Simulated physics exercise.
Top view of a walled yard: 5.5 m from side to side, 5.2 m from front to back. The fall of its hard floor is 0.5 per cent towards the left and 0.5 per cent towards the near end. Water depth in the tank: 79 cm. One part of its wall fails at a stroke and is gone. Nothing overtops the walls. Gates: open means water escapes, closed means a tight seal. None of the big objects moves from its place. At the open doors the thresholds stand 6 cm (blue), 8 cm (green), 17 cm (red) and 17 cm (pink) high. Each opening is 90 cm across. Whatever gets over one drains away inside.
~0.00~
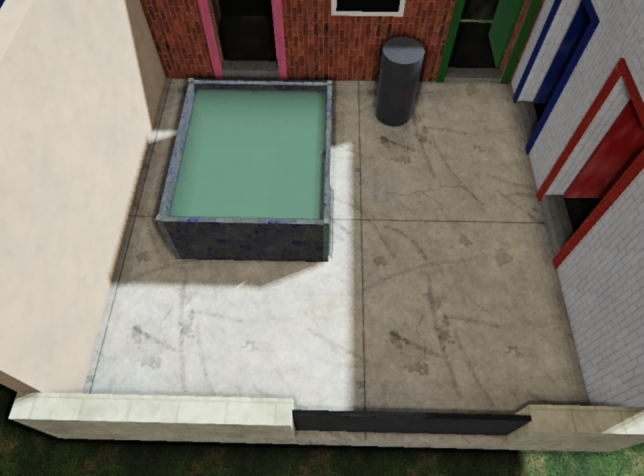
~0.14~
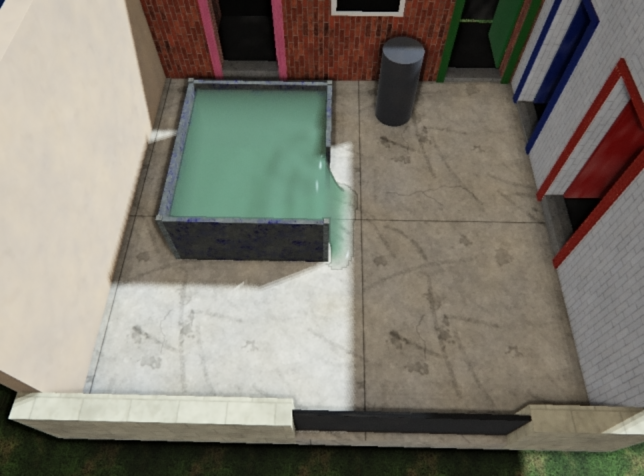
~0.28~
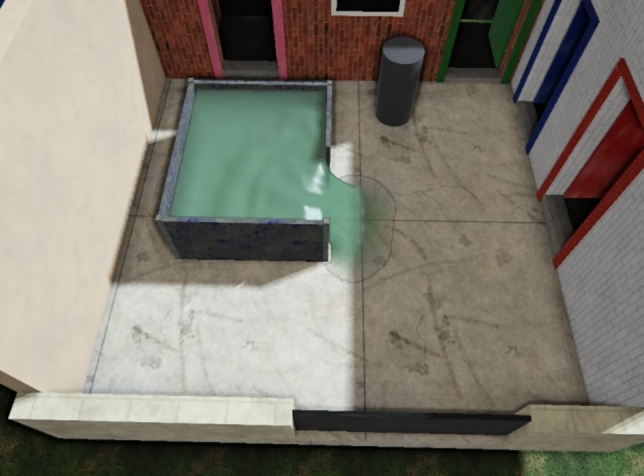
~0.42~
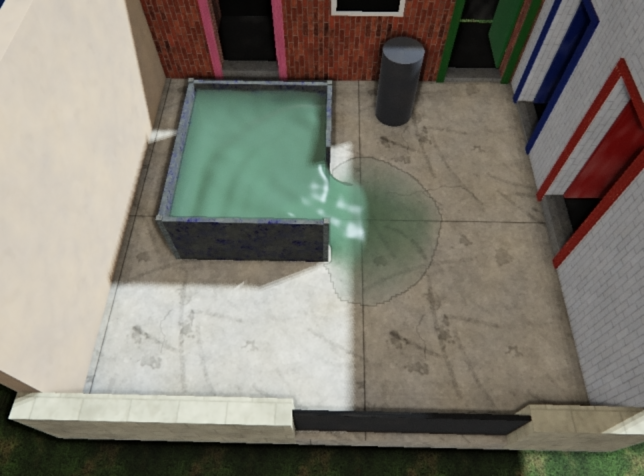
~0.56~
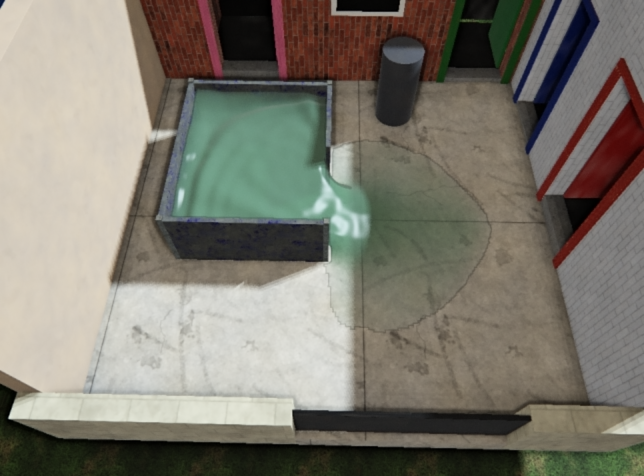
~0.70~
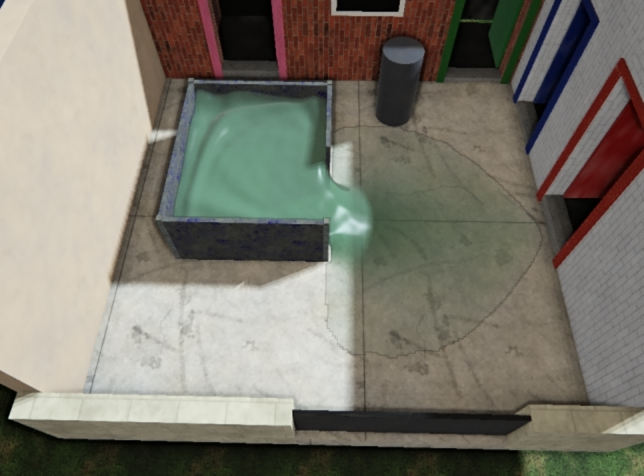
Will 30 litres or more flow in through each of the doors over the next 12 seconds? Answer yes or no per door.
Blue door: Yes, green door: Yes, red door: Yes, pink door: No.
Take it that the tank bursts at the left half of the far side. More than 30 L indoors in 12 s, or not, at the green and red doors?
Green: Within the limit; red: Within the limit.
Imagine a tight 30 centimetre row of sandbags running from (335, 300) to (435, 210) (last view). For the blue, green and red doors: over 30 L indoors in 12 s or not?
Then: Blue over, green past it, red under.
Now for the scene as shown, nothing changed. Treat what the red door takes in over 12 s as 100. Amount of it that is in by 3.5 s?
Some 90 per cent by then.
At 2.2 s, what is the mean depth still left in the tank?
Around 41 cm on average.
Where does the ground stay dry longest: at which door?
Pink.
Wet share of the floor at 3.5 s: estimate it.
60 %.
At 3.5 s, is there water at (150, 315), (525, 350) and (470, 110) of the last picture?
Point 1: Unreached; point 2: Reached; point 3: Reached.
After 1.4 s water covers 45 % of the floor and is deepest (44 cm) near (333, 229); blue door 12 cm at the sill, 1 L in, green door not reached, red door 33 cm at the sill, 51 L in, pink door not reached.
After 2.2 s water covers 45 % of the floor and is deepest (42 cm) near (586, 421); blue door 15 cm at the sill, 21 L in, green door 12 cm at the sill, 2 L in, red door 33 cm at the sill, 135 L in, pink door not reached.
After 3.5 s water covers 60 % of the floor and is deepest (26 cm) near (522, 209); blue door 11 cm at the sill, 51 L in, green door 18 cm at the sill, 57 L in, red door 24 cm at the sill, 195 L in, pink door not reached.
After 7.0 s water covers 100 % of the floor and is deepest (17 cm) near (79, 409); blue door 11 cm at the sill, 96 L in, green door 14 cm at the sill, 183 L in, red door 13 cm at the sill, 212 L in, pink door 2 cm at the sill, 0 L in.
After 12.0 s water covers 95 % of the floor and is deepest (16 cm) near (313, 84); blue door 7 cm at the sill, 133 L in, green door 7 cm at the sill, 210 L in, red door 8 cm at the sill, 212 L in, pink door 12 cm at the sill, 0 L in.
